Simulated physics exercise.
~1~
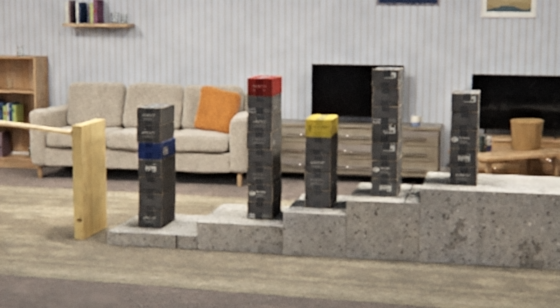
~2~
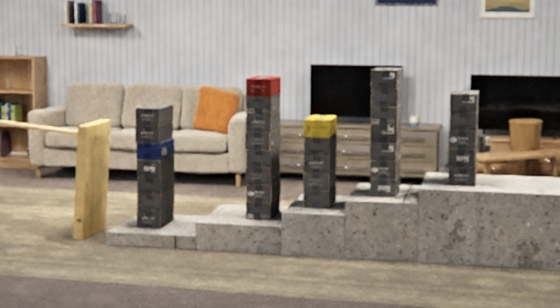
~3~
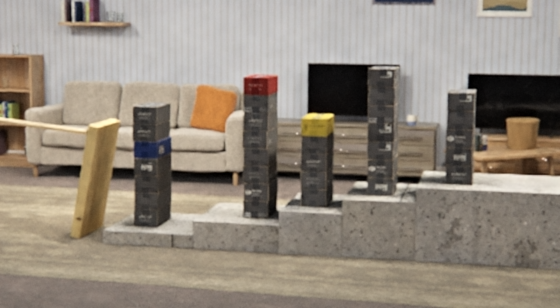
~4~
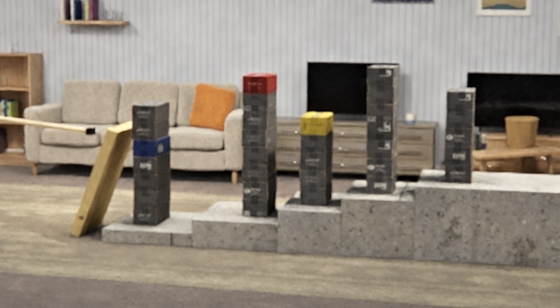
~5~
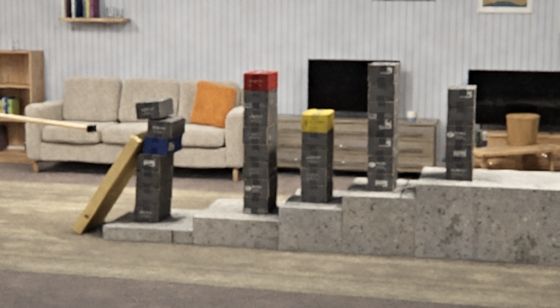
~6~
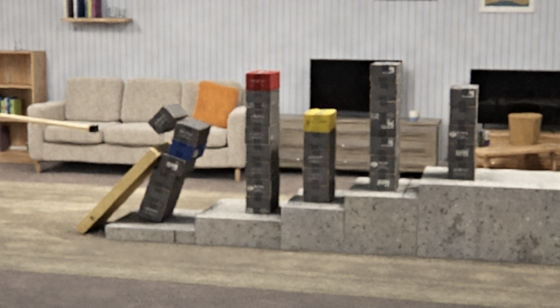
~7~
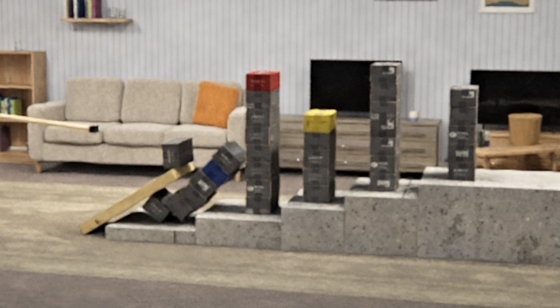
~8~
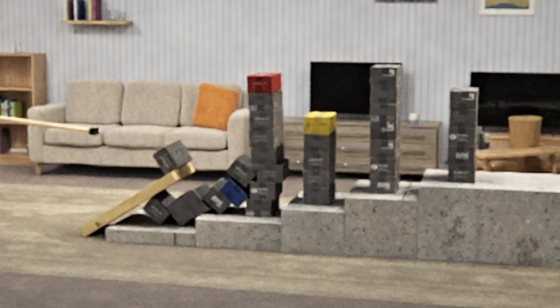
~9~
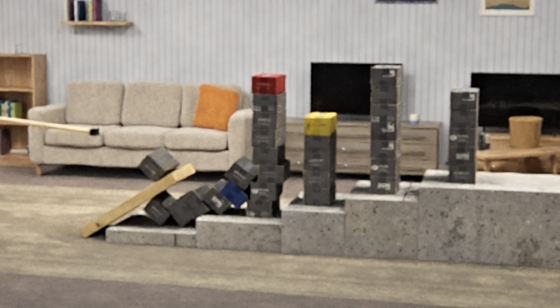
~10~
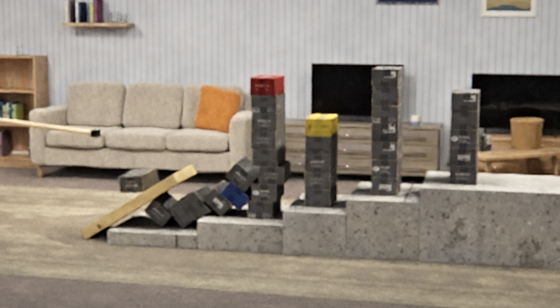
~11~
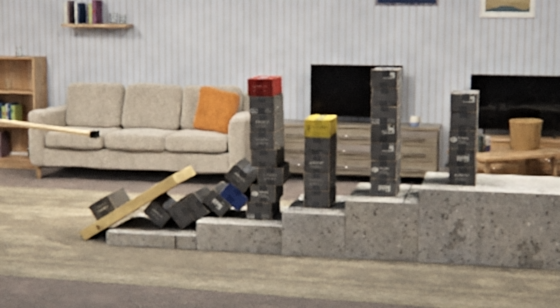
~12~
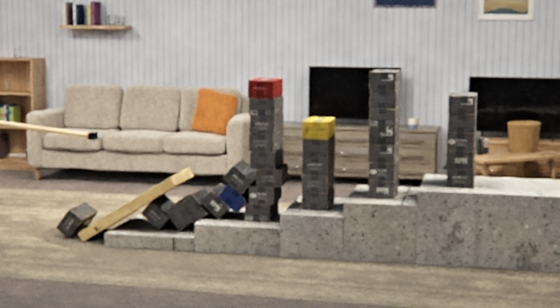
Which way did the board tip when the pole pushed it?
The board tipped over to the right, toward the first stack of boxes.
